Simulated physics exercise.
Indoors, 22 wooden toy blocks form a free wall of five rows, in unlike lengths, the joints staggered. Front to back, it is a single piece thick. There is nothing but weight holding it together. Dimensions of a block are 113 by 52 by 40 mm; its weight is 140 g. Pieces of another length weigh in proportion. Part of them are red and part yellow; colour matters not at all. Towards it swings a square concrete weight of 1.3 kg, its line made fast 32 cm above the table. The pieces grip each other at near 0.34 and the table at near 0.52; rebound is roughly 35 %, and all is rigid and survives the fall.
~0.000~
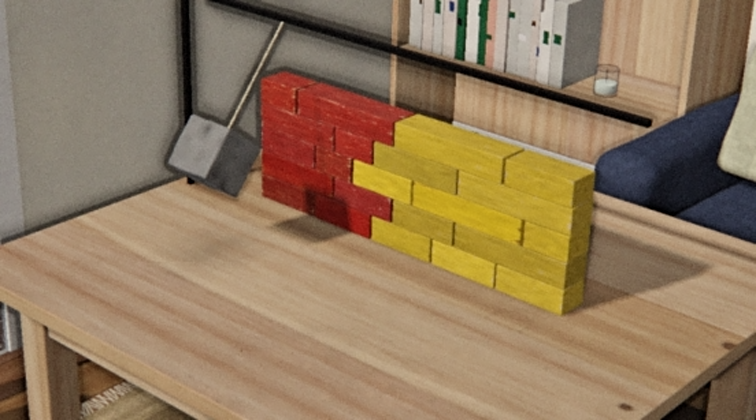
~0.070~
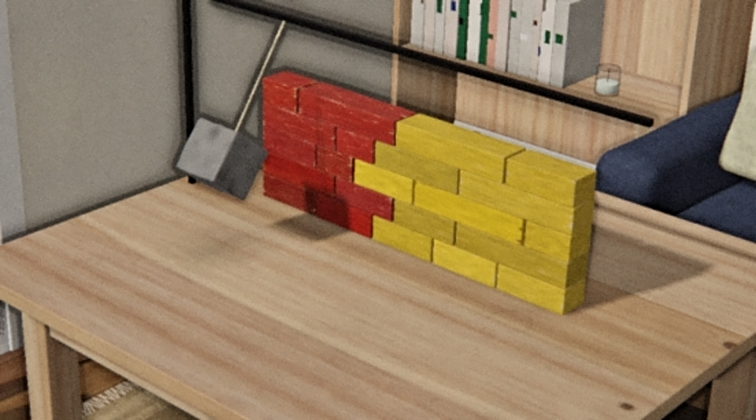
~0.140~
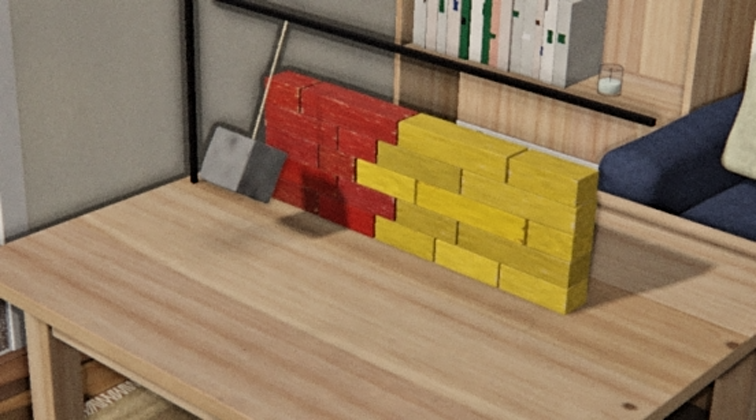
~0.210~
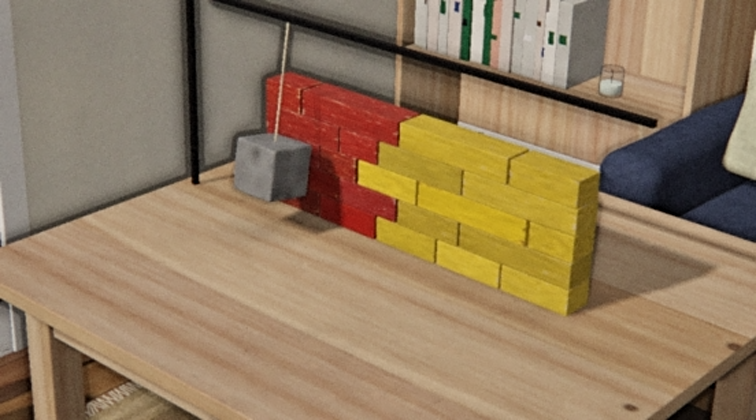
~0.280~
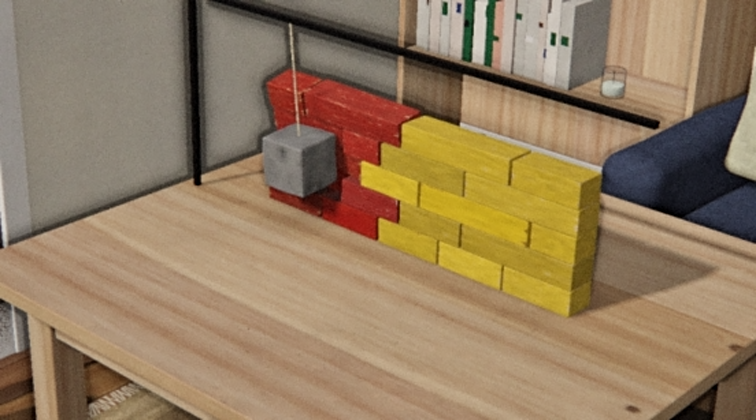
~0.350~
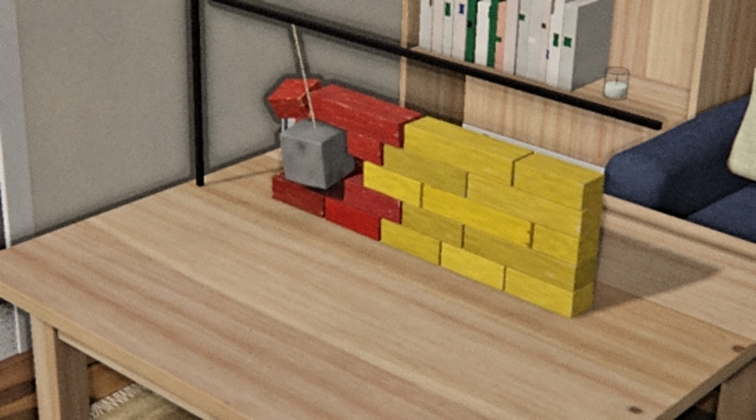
On a wooden table, a grey block hanging from a string swings rightward into the red end of a red and yellow toy block wall, pushing several red blocks out of place while the yellow blocks stay still.
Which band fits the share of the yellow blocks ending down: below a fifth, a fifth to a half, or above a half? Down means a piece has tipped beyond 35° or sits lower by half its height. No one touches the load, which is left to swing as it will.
Below a fifth.
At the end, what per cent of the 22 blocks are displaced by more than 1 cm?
Share: 30 in a hundred.
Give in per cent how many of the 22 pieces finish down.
30 per cent.
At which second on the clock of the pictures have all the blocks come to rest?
Somewhere close to 2.0 s.
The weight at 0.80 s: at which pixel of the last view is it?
Check around pixel (272, 170).
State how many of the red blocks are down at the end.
Red count down: 7.
After 0.46 s, line 19° past plumb; none of the 12 yellow blocks down (5 of 22 in all colours); top yellow block unmoved; top red block on its side.
After 0.80 s, line 12° before plumb; none of the 12 yellow blocks down (5 of 22 in all colours); top yellow block unmoved; top red block on its side.
After 1.48 s, line 11° past plumb; none of the 12 yellow blocks down (7 of 22 in all colours); top yellow block unmoved; top red block 38° from how it stood, 88 cm lower.
In the end (2.0 s), line 8° before plumb; none of the 12 yellow blocks down (7 of 22 in all colours); top yellow block unmoved; top red block upside down. That is 0 per cent. From the last view, middles, top yellow block near (559, 181).
